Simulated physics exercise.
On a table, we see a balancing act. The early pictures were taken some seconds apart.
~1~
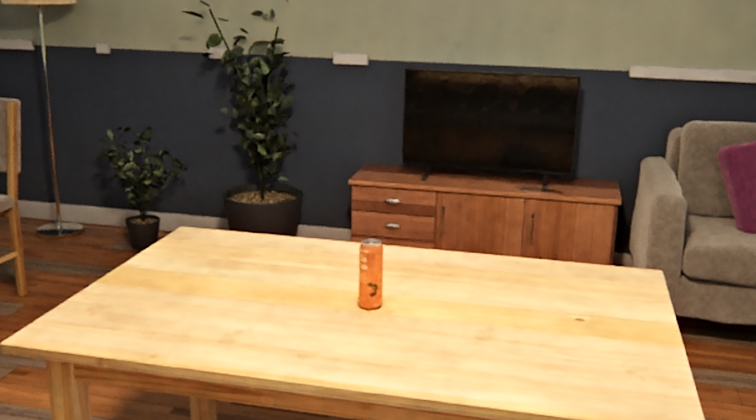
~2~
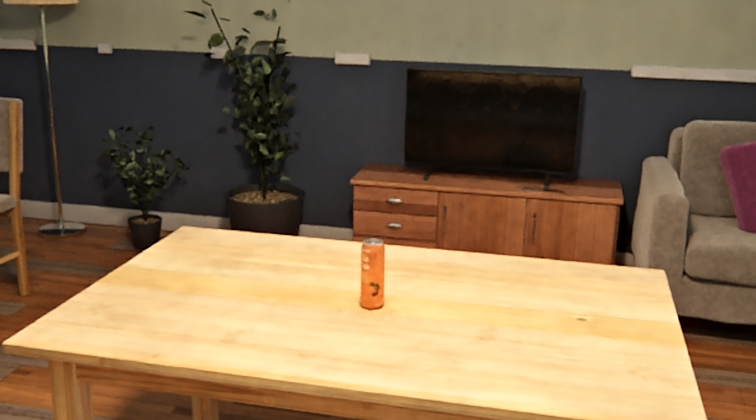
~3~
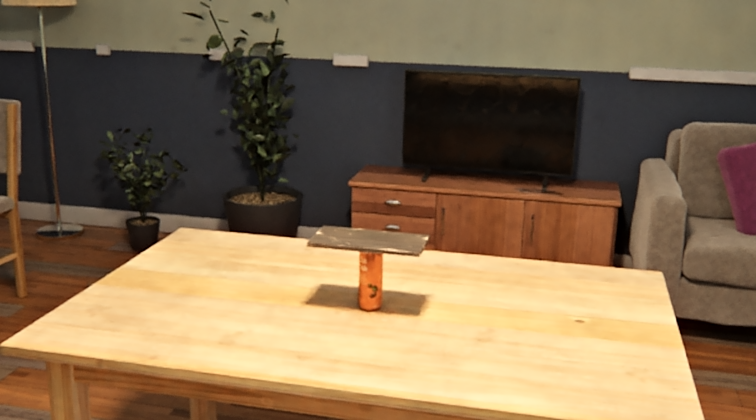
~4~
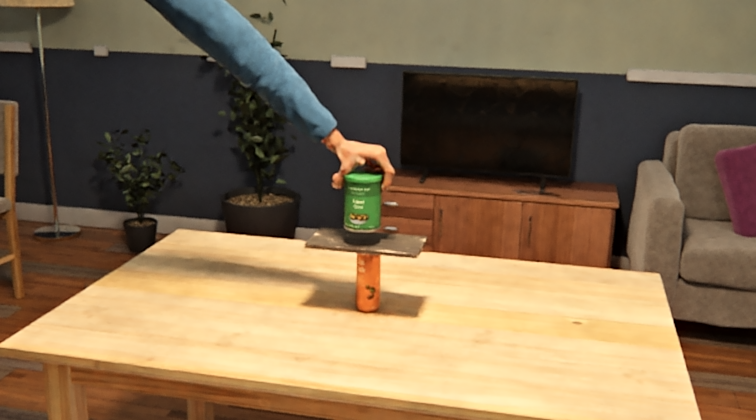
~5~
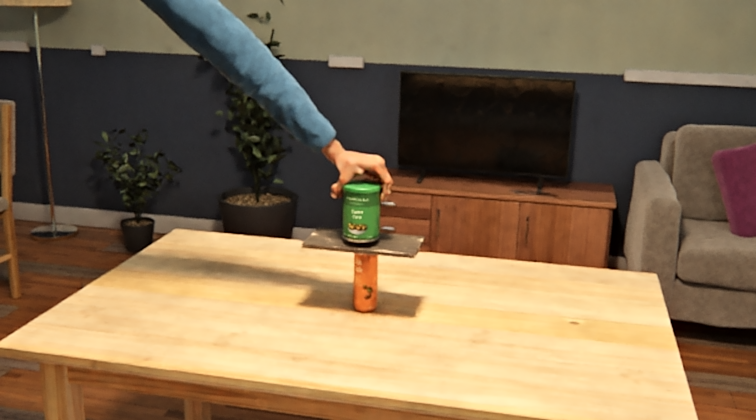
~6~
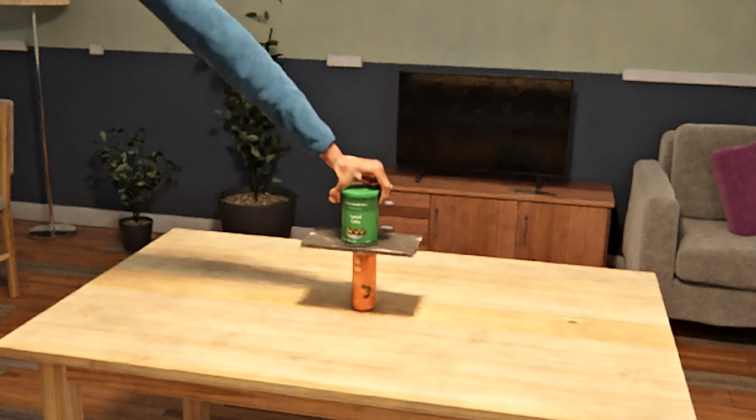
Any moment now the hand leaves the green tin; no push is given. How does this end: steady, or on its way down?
Stays standing.
Then, 0.20 s after the last picture, nothing has stirred.
Then, 0.40 s after the last picture, green tin resting near (360, 216).
At rest, all 3 in place. Seen from the same camera at the end, green tin near (360, 216). The stack keeps its balance.
